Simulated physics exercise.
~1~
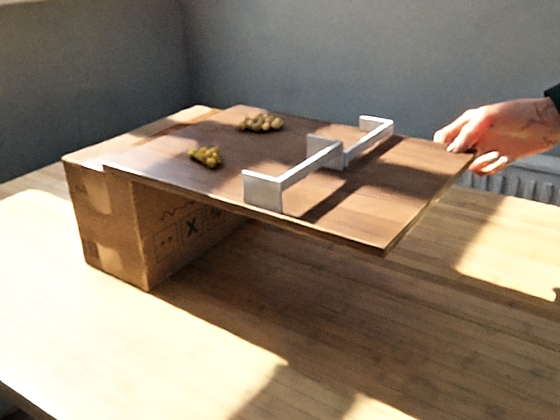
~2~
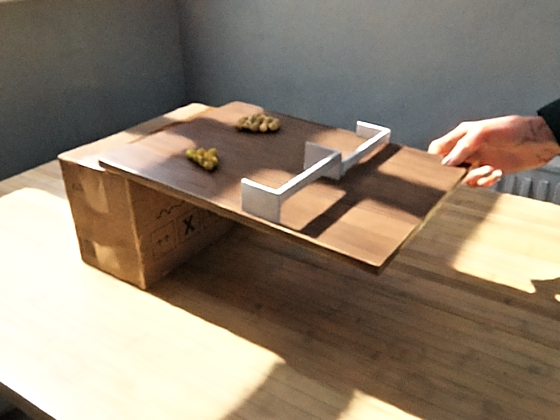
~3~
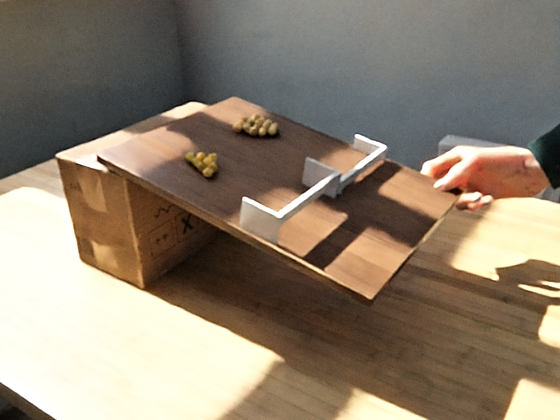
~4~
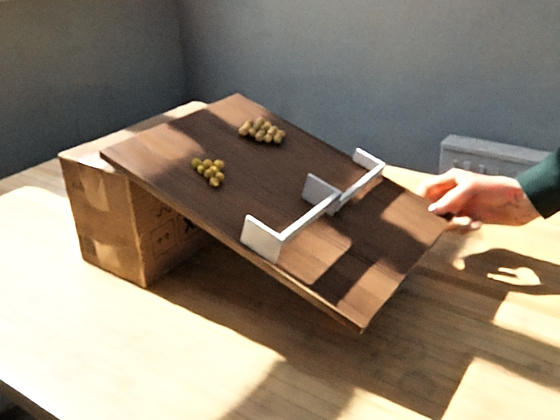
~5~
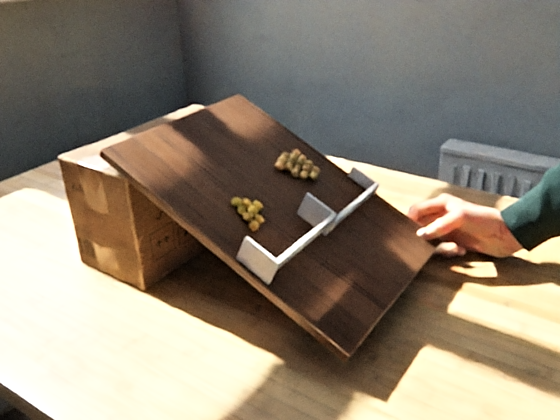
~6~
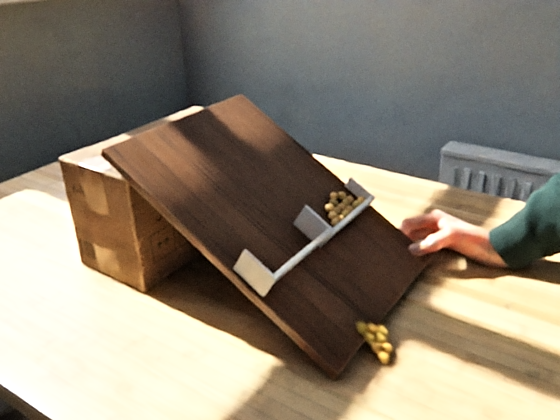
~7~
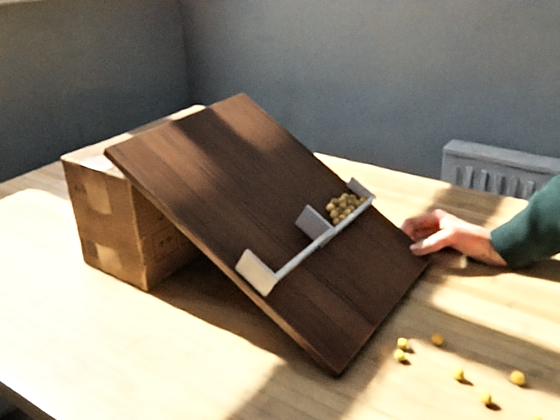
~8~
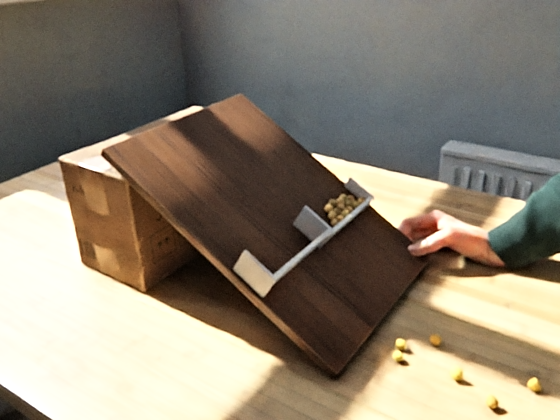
A hand lowered one end of a brown board propped on a cardboard box until it sloped to the table, and two clusters of small yellowish balls slid down; the nearer ones rolled off and scattered, while the farther ones stayed behind a pale barrier.
